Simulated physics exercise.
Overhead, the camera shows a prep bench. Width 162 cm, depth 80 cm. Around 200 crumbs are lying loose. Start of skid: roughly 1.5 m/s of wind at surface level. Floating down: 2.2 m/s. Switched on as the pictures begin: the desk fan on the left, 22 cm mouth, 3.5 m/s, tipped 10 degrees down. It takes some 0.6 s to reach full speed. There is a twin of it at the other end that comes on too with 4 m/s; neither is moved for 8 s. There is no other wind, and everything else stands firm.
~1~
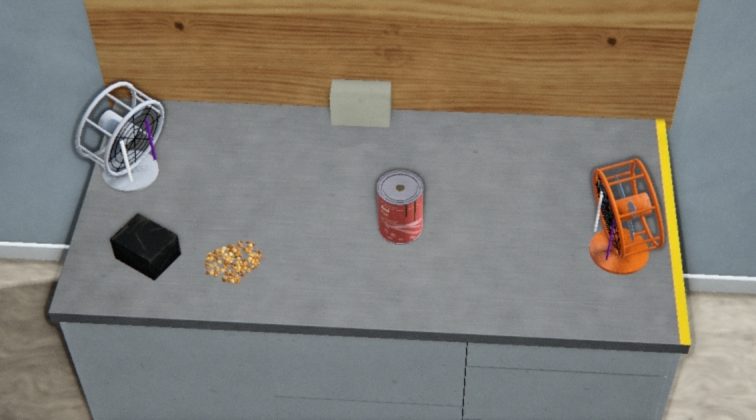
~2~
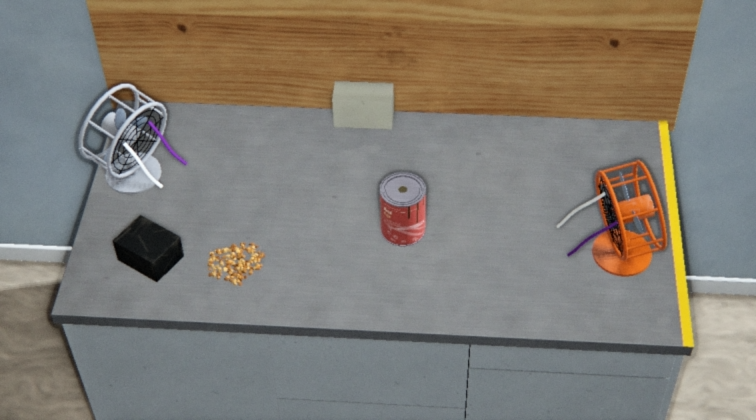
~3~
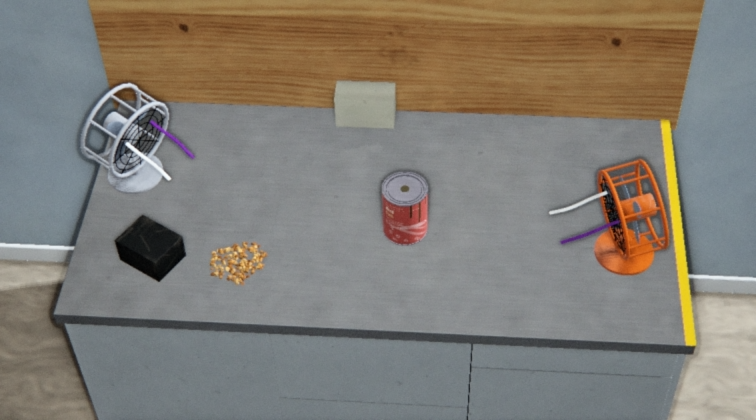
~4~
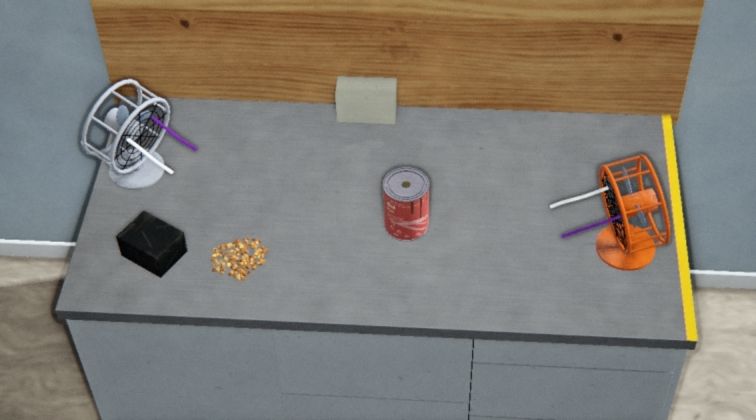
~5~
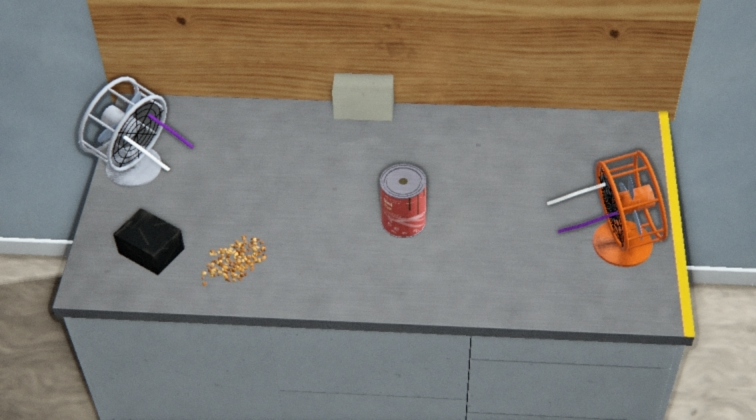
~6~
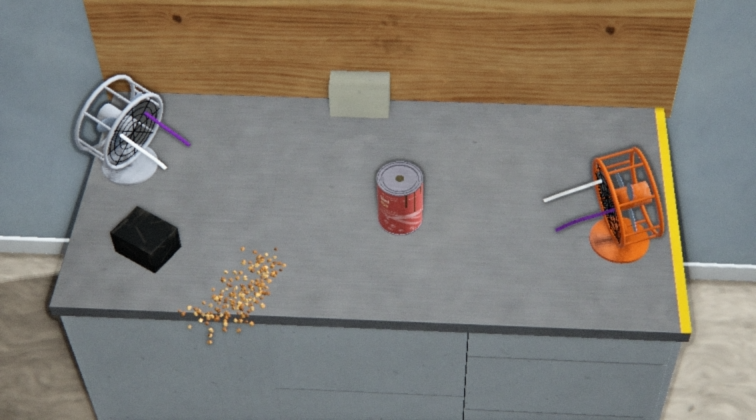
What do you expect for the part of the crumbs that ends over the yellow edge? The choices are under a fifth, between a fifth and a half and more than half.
It will be short of a fifth.
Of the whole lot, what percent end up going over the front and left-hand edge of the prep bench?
I'd guess around 100 in a hundred at the front and around 0 in a hundred on the left-hand side.
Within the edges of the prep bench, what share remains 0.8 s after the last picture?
Around 0 %.
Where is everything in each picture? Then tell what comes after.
In the first picture, the middle of the crumbs is near (232, 260), none has stirred yet, the mouth of the desk fan is at (120, 129) and that of the second one at (628, 209).
In the second picture, the middle of the crumbs is near (234, 260), none has stirred yet and the yellow edge is centred on (679, 225).
In the third picture, the middle of the crumbs is near (236, 259), none has stirred yet, the top of a block is at (148, 238) and the top of a tin is at (405, 188).
In the fourth picture, the middle of the crumbs is near (238, 255) and none has stirred yet.
In the fifth picture, the middle of the crumbs is near (238, 261), the farthest in sight from the desk fan is at (241, 280) and about 30 % have left their places.
In the sixth picture, the middle of the crumbs is near (240, 296), the farthest in sight from the desk fan is at (252, 324) and all have left their places.
Then, 0.8 s after the last picture, 0 % are over the yellow edge; 100 % are gone or lie where they will stay.
Then, 1.8 s after the last picture, 0 % are over the yellow edge; 100 % are gone or lie where they will stay.
Then, 3.6 s after the last picture, 0 % are over the yellow edge; 100 % are gone or lie where they will stay.
Then, 7.2 s after the last picture, at the end, 0 % are over the yellow edge.
